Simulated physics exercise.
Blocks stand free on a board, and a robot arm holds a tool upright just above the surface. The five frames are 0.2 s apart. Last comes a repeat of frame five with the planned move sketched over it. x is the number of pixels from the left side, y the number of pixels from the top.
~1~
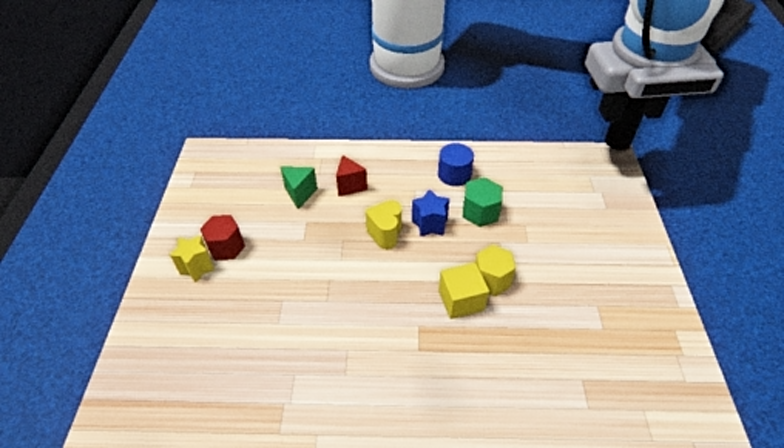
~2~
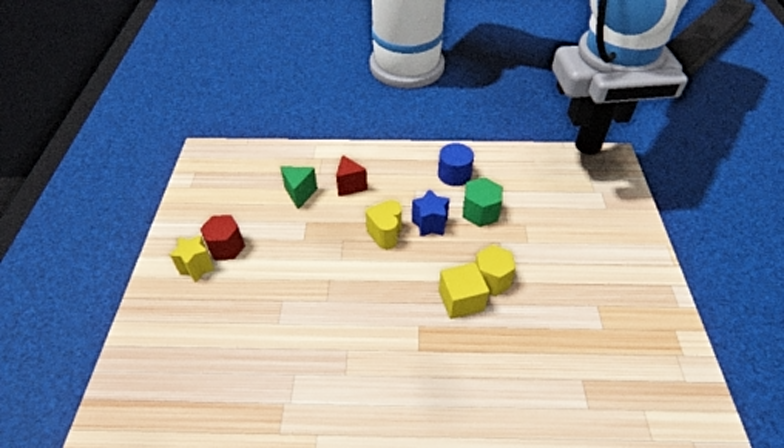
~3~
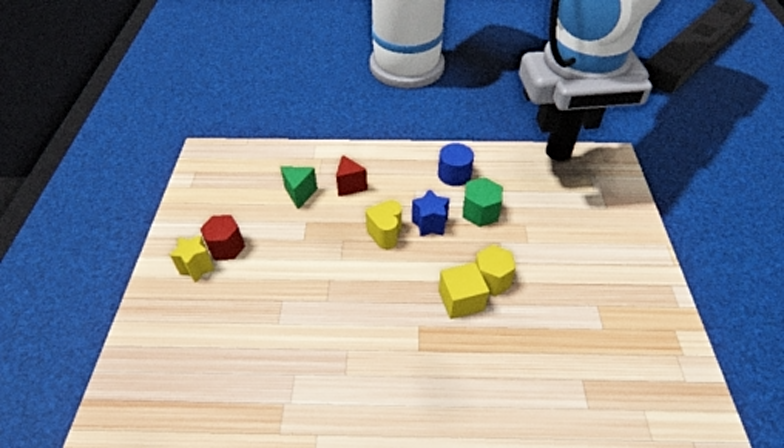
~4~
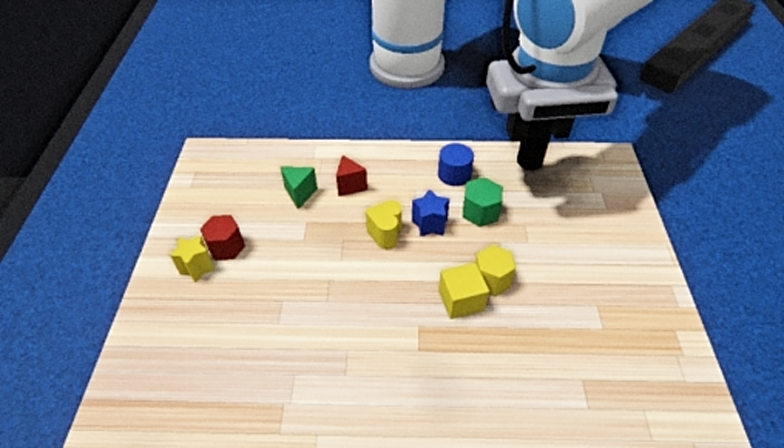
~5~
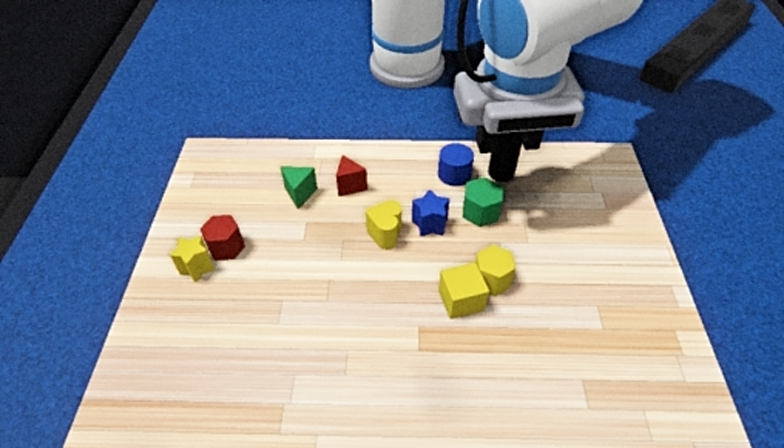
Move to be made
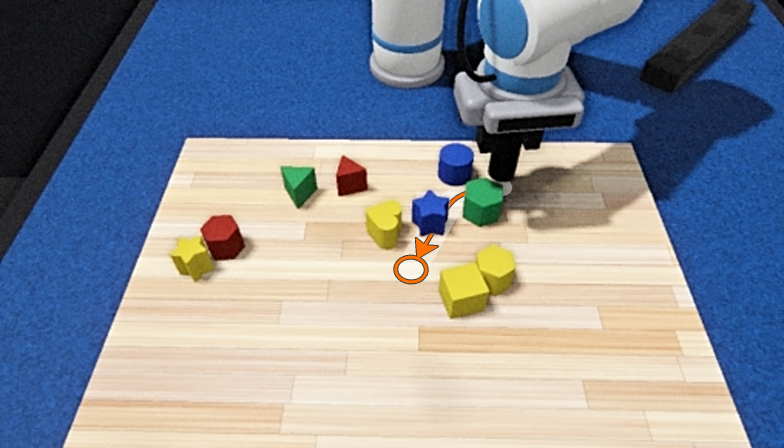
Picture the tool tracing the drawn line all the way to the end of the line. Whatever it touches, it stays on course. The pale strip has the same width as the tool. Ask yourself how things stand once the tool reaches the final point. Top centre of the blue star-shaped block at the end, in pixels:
Expect it around (381, 248).
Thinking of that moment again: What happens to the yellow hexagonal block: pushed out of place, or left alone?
It sits in its place.
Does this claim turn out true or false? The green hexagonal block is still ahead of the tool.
My answer: False.
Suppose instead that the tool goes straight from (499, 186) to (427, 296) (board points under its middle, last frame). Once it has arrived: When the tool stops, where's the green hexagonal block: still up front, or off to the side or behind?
Still in front.
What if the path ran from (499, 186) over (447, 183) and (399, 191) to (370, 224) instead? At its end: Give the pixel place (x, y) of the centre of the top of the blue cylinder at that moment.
The top centre is at (418, 142).
The line goes from (499, 186) over (455, 199) and (433, 232) to (411, 269).
On the path given first. One third of the way, tool (456, 186); blue cylinder (453, 152); green hexagonal block (473, 200), turned 65° anticlockwise.
Two thirds of the way, tool (434, 219); blue star-shaped block (412, 226), turned 20° clockwise; blue cylinder (453, 152); green hexagonal block (474, 211), turned 100° anticlockwise.
At the end, tool (412, 257); yellow heart-shaped block (376, 219), turned 50° clockwise; blue star-shaped block (381, 248), turned 60° clockwise; blue cylinder (453, 152); green hexagonal block (474, 211), turned 100° anticlockwise; yellow hexagonal block unmoved.
